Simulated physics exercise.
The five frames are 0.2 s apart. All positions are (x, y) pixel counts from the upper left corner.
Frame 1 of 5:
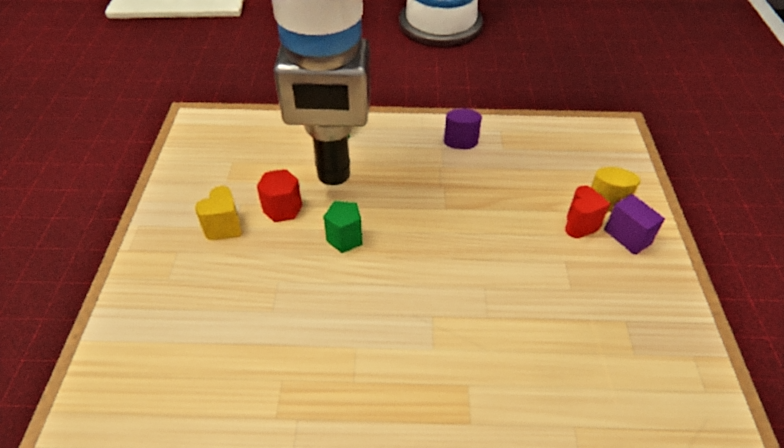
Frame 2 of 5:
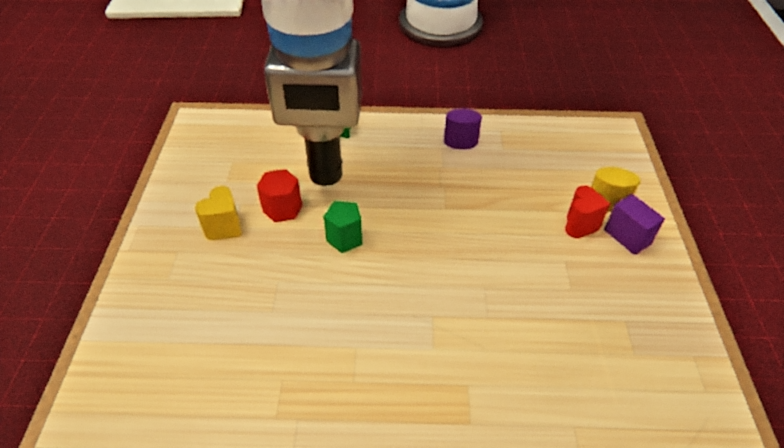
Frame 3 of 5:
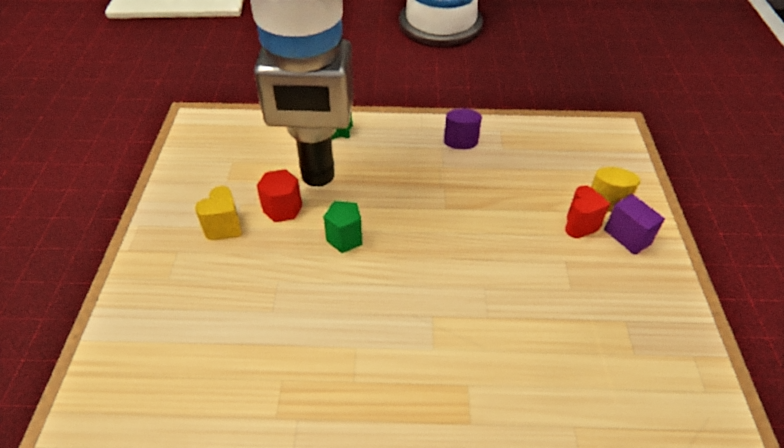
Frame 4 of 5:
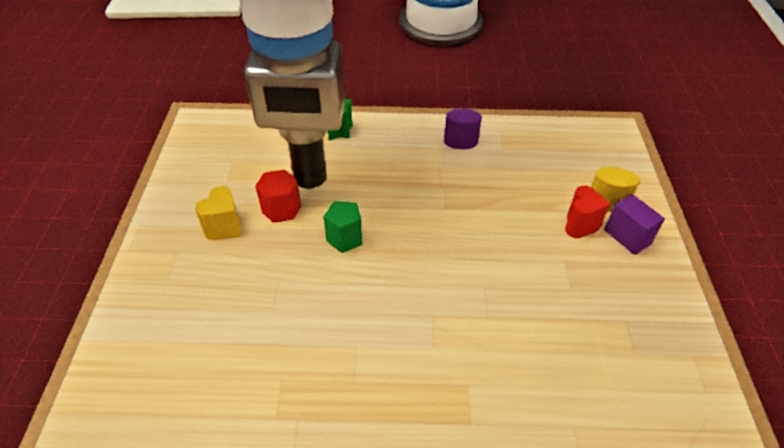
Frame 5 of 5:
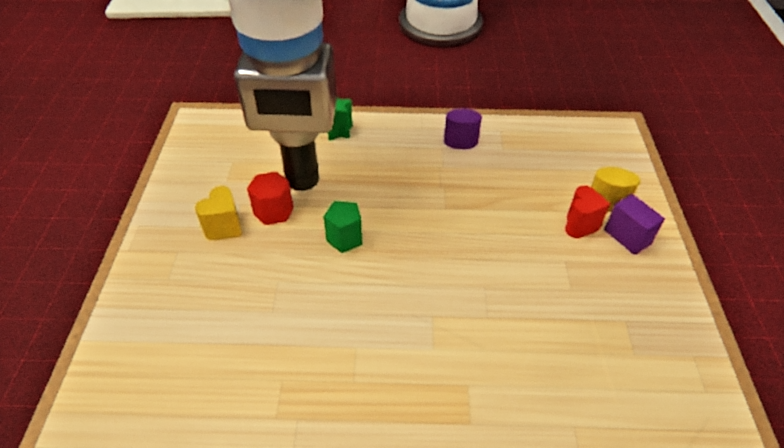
On a light wooden board over dark red cloth, a robot arm's black rod moves a short way left among scattered coloured blocks, then nudges the red hexagon slightly left toward the yellow heart, while the other blocks stay still.
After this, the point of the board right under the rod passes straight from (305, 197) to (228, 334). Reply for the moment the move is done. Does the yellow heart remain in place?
I expect not.
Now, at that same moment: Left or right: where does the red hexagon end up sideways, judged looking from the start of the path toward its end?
Side: Right.
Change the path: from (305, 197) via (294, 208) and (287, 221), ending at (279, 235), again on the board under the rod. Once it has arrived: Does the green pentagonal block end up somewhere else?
It seems not.
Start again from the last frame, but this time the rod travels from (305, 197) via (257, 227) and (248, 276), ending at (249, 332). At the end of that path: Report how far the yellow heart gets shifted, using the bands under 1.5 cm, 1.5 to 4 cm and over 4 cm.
The answer will be the long band, over 4 cm.
On the path given first. One third of the way, rod (279, 220); yellow heart (205, 203), turned 20° clockwise; red hexagon (241, 205), turned 60° clockwise.
Two thirds of the way, rod (252, 266); yellow heart (204, 203), turned 20° clockwise; red hexagon (241, 206), turned 60° clockwise.
At the end, rod (222, 318); yellow heart (204, 203), turned 20° clockwise; red hexagon (241, 206), turned 60° clockwise; green pentagonal block still.
